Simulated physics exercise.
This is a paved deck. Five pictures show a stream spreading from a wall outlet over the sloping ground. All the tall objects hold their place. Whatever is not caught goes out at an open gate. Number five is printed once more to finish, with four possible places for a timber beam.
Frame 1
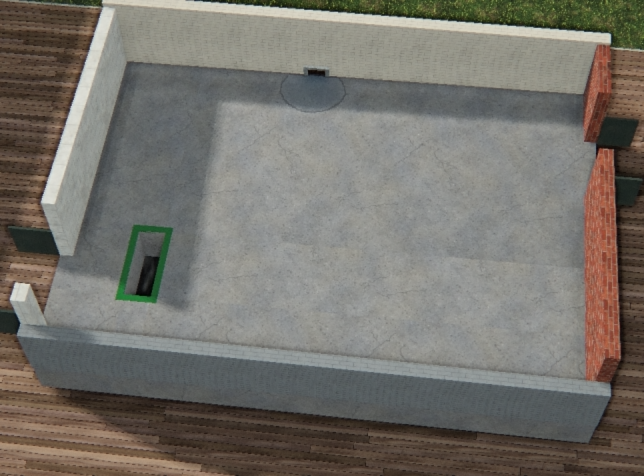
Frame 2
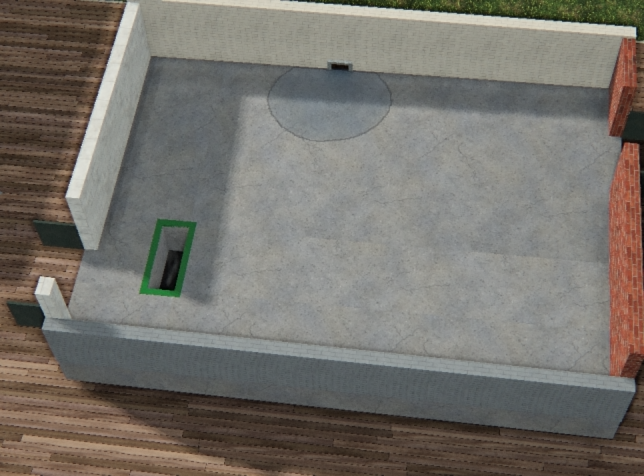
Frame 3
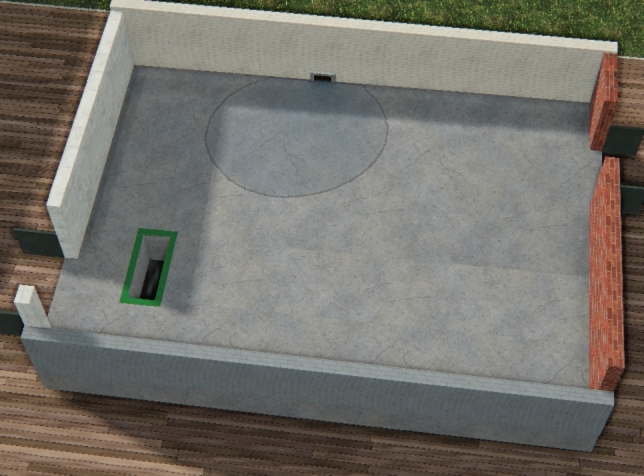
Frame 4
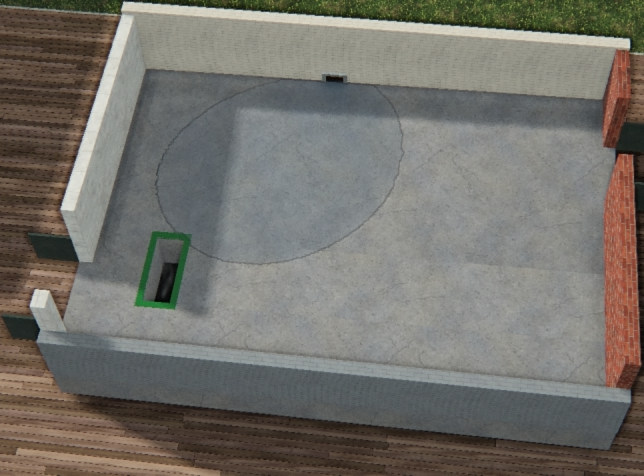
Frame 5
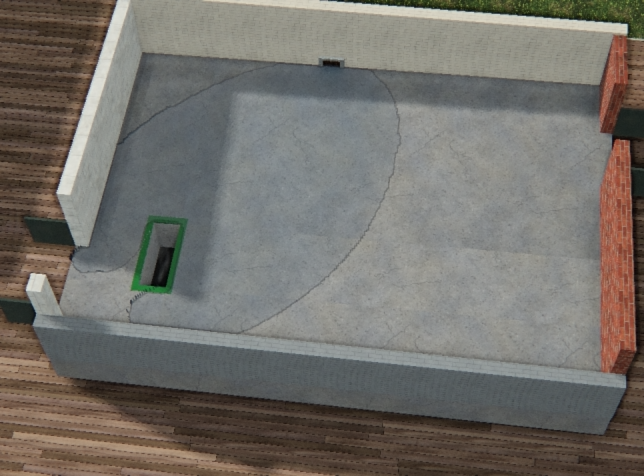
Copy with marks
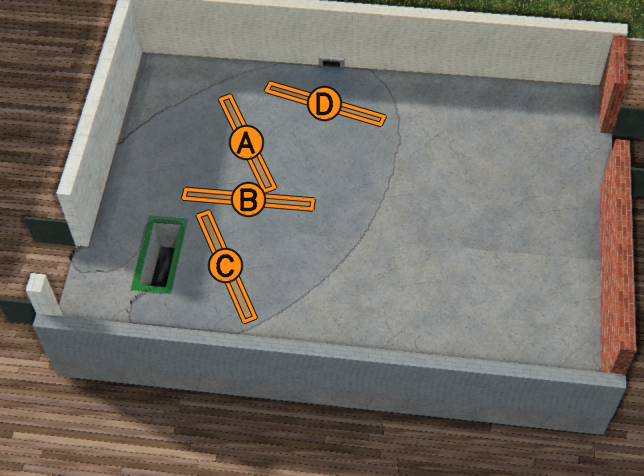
On a walled paved deck, a small wet patch below a dark opening in the back wall spreads steadily across the grey floor toward the lower left, passing around the green-framed drain and reaching the left and front walls.
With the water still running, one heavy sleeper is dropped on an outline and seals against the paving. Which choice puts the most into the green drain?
Spot C.
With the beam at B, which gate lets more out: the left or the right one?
More leaves on the left.
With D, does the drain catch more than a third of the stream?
No.
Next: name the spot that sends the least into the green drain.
Spot A.
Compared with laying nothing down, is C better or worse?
Worse.
In orange, A from (225, 97) to (269, 189); B from (184, 193) to (312, 204); C from (203, 214) to (249, 319); D from (268, 86) to (382, 120).
Choosing A, about 9 % of the stream goes into the green drain, about 91 % out by the gates.
Choosing B, about 16 % of the stream goes into the green drain, about 83 % out by the gates.
Choosing C, about 21 % of the stream goes into the green drain, about 79 % out by the gates.
Choosing D, about 14 % of the stream goes into the green drain, about 86 % out by the gates.
